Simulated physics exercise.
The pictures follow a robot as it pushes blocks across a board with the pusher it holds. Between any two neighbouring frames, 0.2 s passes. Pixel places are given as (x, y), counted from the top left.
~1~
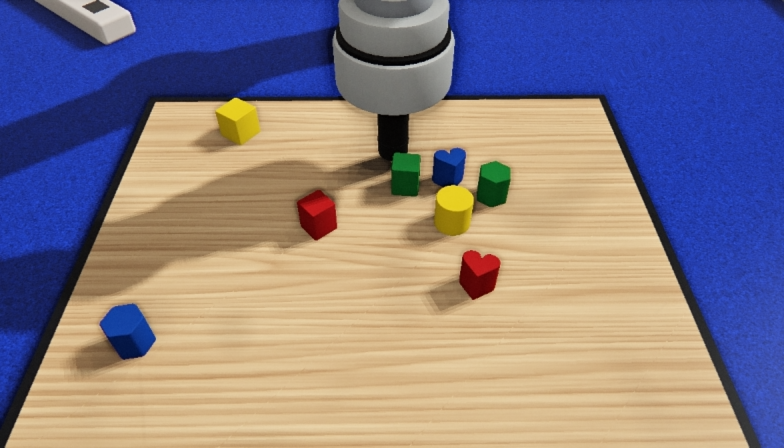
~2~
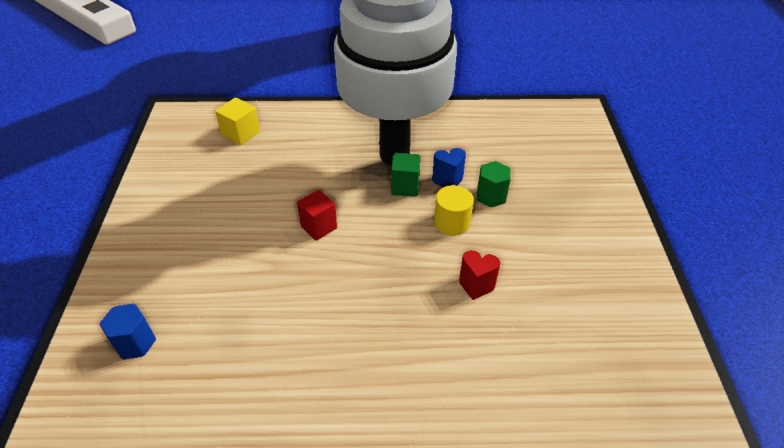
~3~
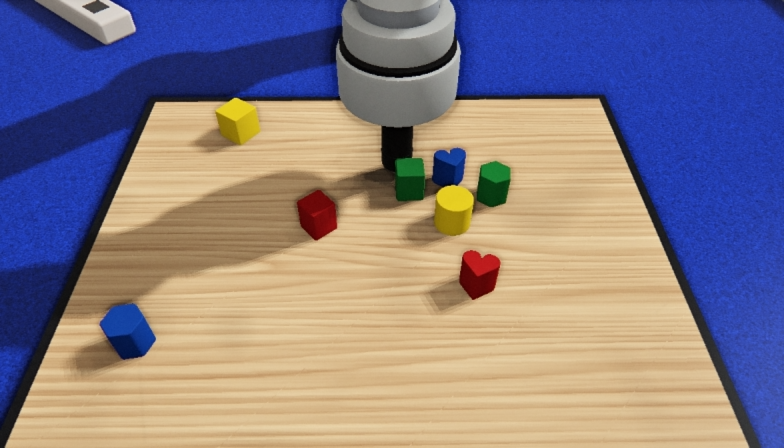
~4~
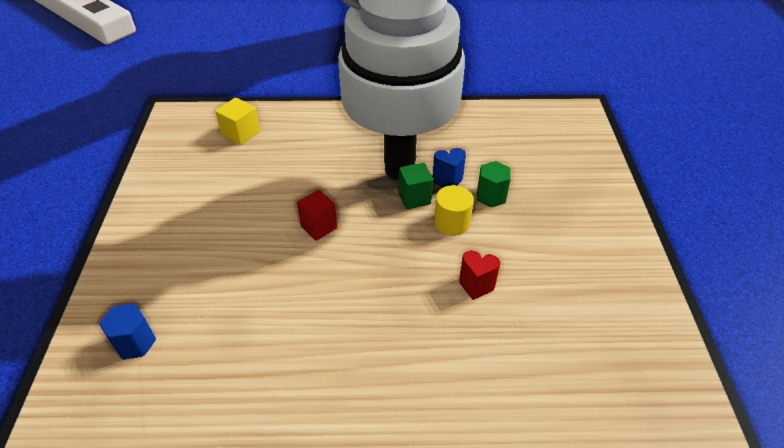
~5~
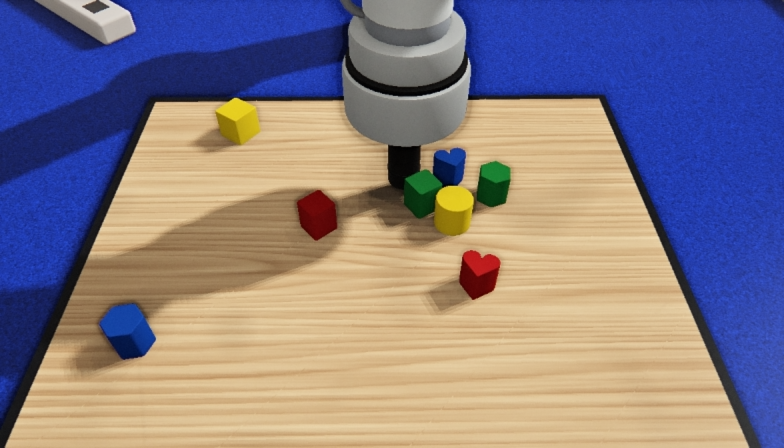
A gray robotic arm with a black tip stands behind a green cube on a wooden board scattered with colored blocks. It moves slightly forward and right, pushing the cube and turning it until it sits close beside the yellow cylinder, while the other blocks stay still.
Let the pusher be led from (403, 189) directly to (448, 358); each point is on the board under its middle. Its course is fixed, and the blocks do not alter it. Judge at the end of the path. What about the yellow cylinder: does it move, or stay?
It shifts.
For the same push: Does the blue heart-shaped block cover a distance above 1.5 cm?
No, it doesn't check out.
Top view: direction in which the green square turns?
Counter-clockwise, from overhead.
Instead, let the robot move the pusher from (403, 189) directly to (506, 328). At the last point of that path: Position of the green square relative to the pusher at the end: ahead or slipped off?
Slid off.
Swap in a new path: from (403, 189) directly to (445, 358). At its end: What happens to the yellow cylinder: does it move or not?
It is moved from its place.
What follows on the original path. One third of the way, pusher at (417, 228); green square at (454, 219), turned 70° anticlockwise; yellow cylinder at (486, 212).
Two thirds of the way, pusher at (433, 284); green square at (463, 231), turned 115° anticlockwise; yellow cylinder at (488, 213).
At the end, pusher at (449, 350); green square at (463, 231), turned 115° anticlockwise; blue heart-shaped block not moved; yellow cylinder at (488, 213); red heart-shaped block not moved.
